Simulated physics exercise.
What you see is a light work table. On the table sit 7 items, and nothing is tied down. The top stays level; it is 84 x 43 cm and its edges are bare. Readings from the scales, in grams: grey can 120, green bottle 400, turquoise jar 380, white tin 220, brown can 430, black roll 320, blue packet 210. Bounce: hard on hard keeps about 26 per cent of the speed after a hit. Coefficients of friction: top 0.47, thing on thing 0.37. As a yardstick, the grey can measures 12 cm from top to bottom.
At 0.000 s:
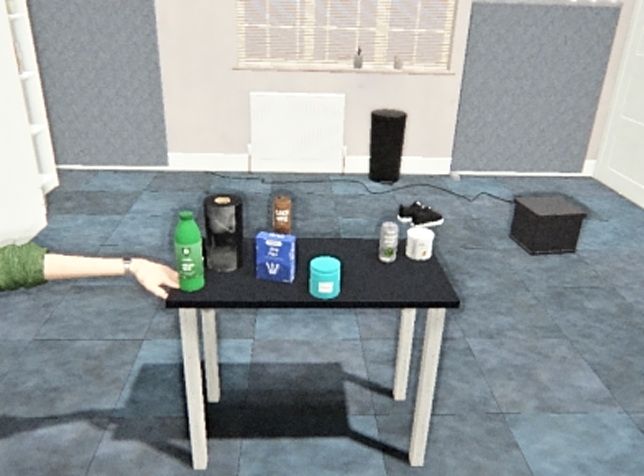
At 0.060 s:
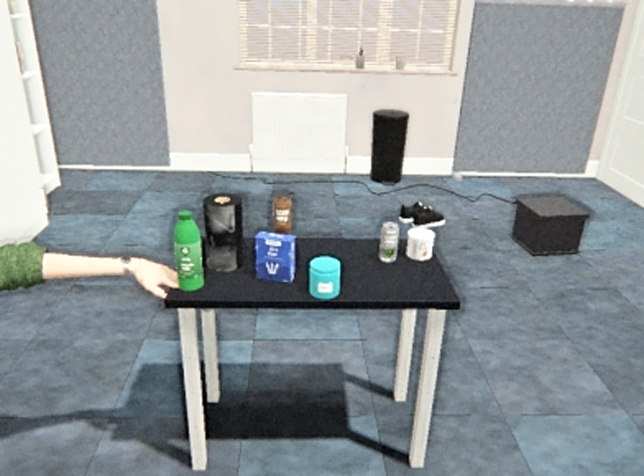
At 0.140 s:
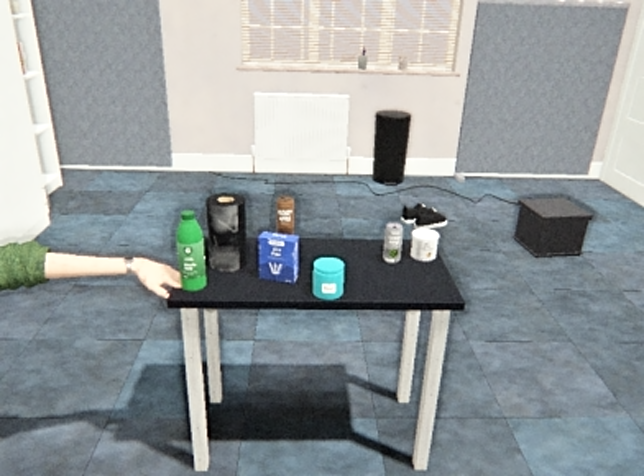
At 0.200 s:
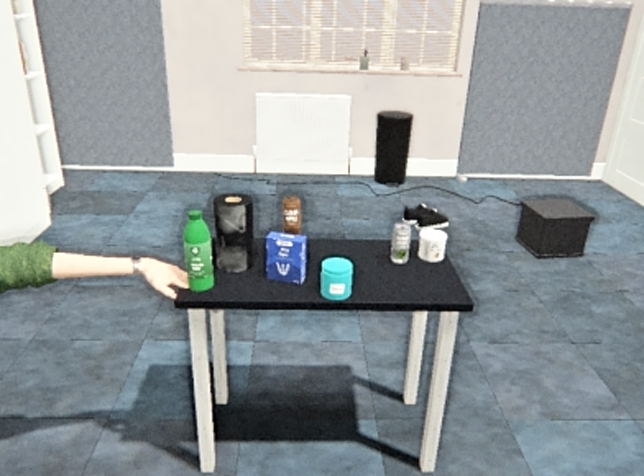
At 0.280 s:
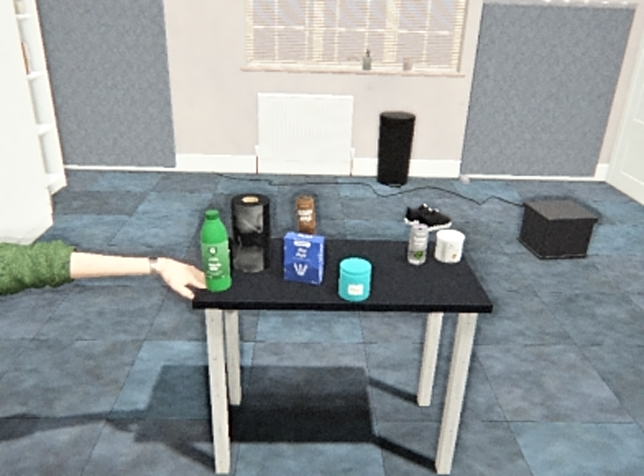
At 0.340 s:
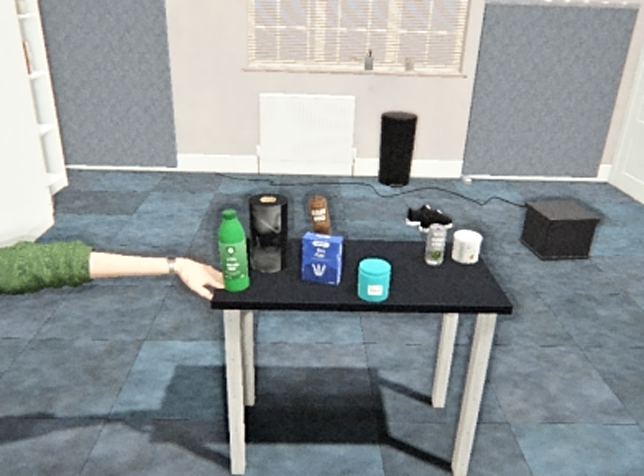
A hand at the left edge of a small black table pushes it slowly, then a little faster, to the right, and the green bottle, blue packet, turquoise jar and other containers on top travel along with it.
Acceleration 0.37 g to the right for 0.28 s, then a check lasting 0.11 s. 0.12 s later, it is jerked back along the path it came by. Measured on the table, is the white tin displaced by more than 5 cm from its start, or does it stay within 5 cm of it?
Beyond the limit.
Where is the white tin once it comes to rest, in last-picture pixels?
It ends near (497, 413).
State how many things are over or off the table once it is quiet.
It comes to 4.
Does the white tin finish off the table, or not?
When everything stops, the white tin is out of bounds.
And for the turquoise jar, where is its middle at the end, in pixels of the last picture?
Near (323, 279).
By 0.64 s, table 19 cm from its start; white tin now off the table; green bottle on its side; brown can on its side.
By 0.94 s, green bottle on its side; brown can on its side; grey can on its side.
When it is over (4.3 s), off the table, white tin; lying over on the table, grey can, green bottle and brown can; the other 3 within 5 cm of the start. End places, in pixels of the last picture, white tin near (497, 413).
